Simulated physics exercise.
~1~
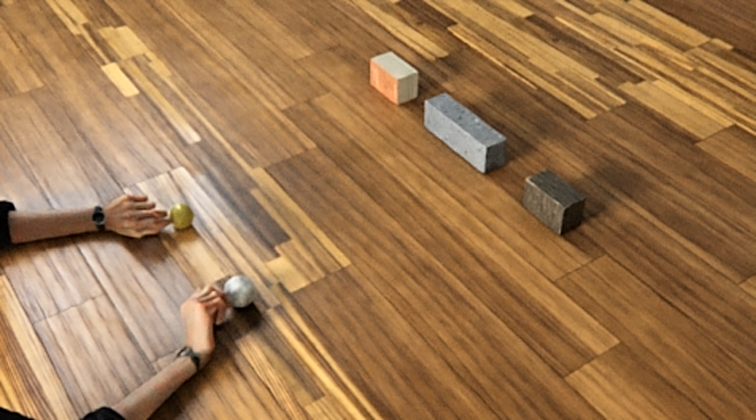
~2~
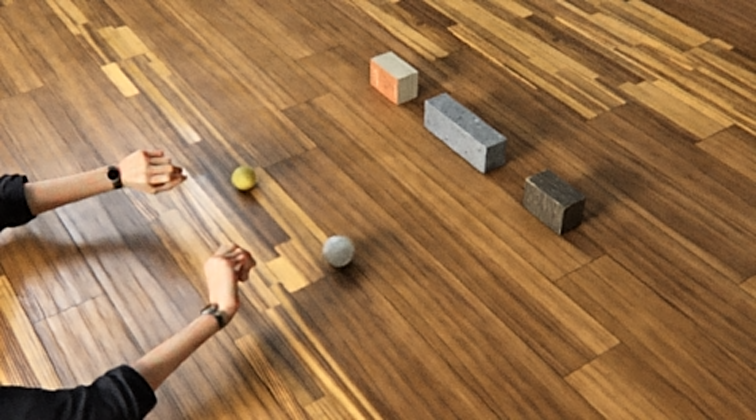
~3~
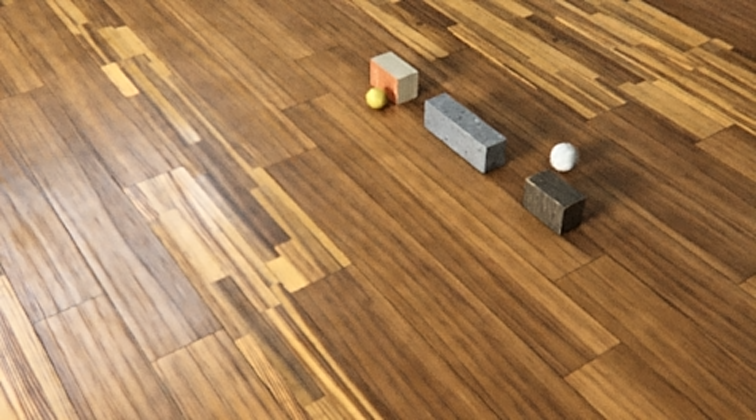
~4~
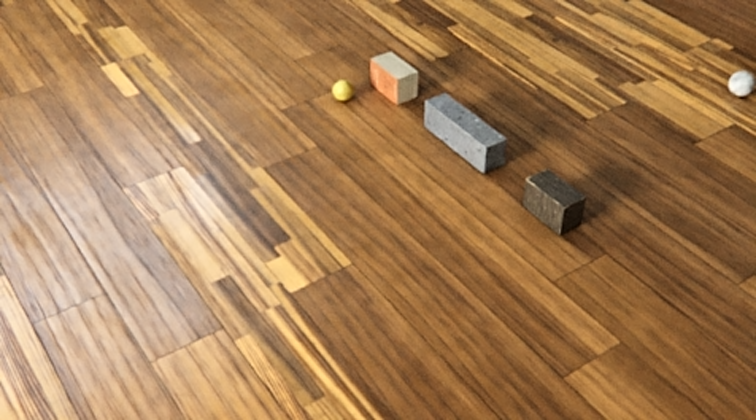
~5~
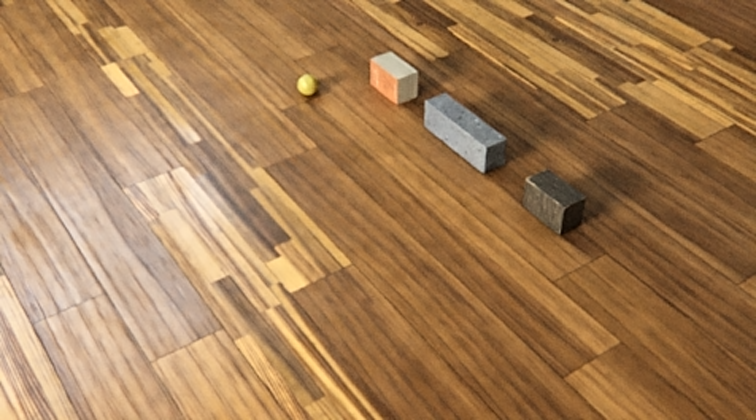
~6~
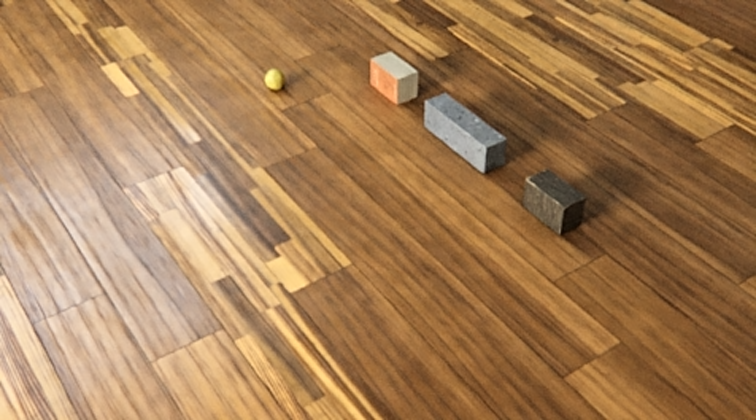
In this clip, two hands roll a yellow ball-like lemon and a whitish round object across a wooden floor towards three spaced blocks; the lemon meets the orange-sided block and rolls back leftward, while the whitish one passes between the grey and black blocks and leaves view.
